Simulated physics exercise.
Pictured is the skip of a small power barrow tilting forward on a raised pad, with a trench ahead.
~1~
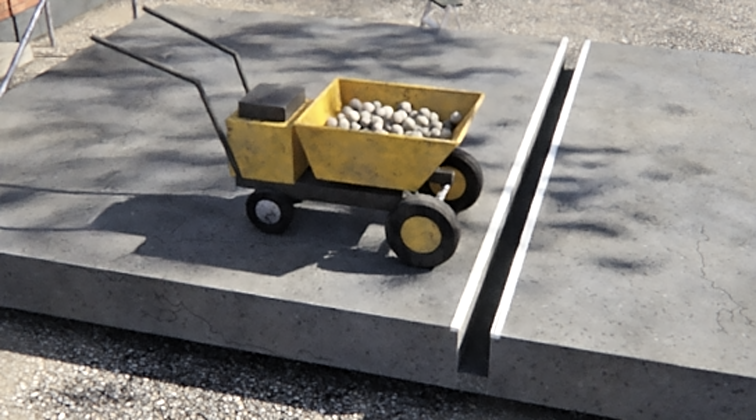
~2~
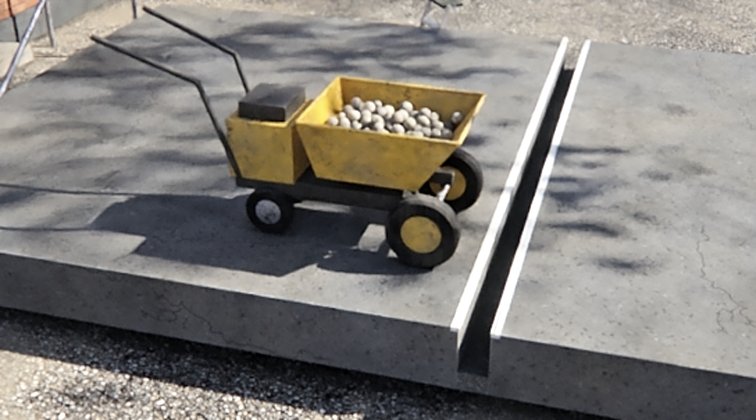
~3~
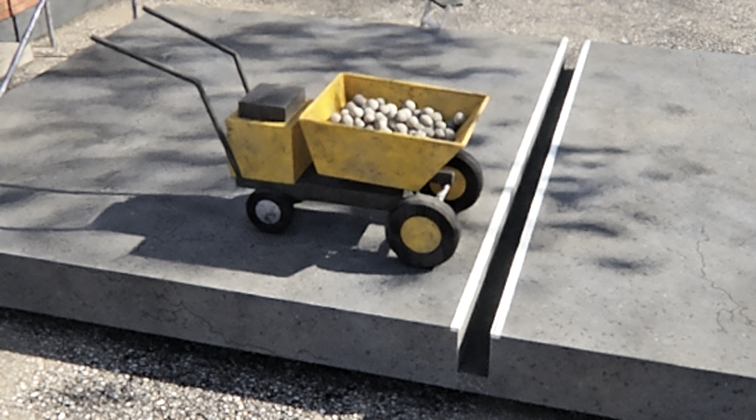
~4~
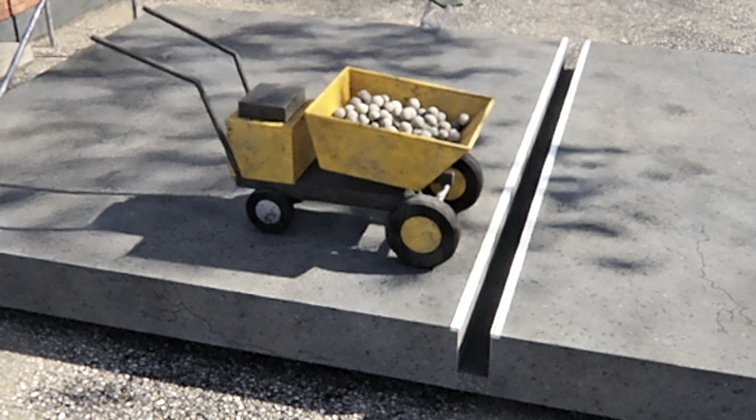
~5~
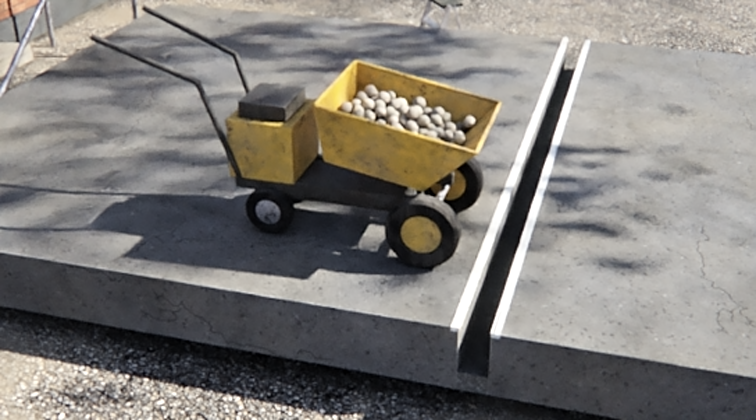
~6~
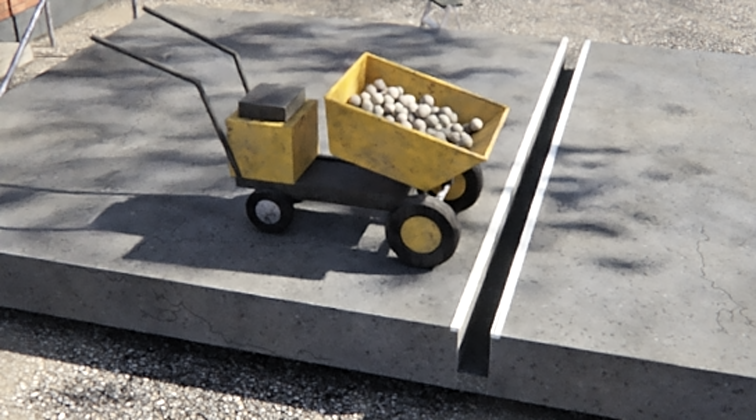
On a raised grey pad just left of a narrow trench, a yellow barrow full of pebbles stood still while its skip slowly tilted forward to the right, its back end rising clear of the frame.
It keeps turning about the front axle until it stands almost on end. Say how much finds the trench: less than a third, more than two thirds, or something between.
Watching it, what goes in is not a full third of the load.
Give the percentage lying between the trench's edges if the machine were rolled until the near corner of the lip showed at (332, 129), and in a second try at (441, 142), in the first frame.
30 % and 0 %.
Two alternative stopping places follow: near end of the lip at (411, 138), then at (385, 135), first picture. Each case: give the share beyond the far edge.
About 40 % and about 20 %.
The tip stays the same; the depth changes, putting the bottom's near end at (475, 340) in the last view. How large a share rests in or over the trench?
Estimate: Approx. 0 in a hundred.
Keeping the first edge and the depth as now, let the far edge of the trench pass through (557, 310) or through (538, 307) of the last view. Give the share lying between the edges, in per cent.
60 % then 20 %, roughly.
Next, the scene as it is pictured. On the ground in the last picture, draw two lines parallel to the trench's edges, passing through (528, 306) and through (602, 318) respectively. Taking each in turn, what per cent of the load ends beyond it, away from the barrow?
The first comes to 70 per cent, the second to 20 per cent.
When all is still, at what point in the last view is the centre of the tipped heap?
Close to (583, 253) in the last view.
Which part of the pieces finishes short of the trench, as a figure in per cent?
Result: Close to 0 %.
Soon, skip tipped steeply; all in the skip.
A while on, skip tipped right over; about two thirds in the skip; about a third beyond it.
Towards the end, skip tipped right over; about a quarter in the skip; a stray few in or heaped over the trench; most beyond it.
Finally, skip tipped right over; about a quarter in the skip; a stray few in or heaped over the trench; most beyond it.
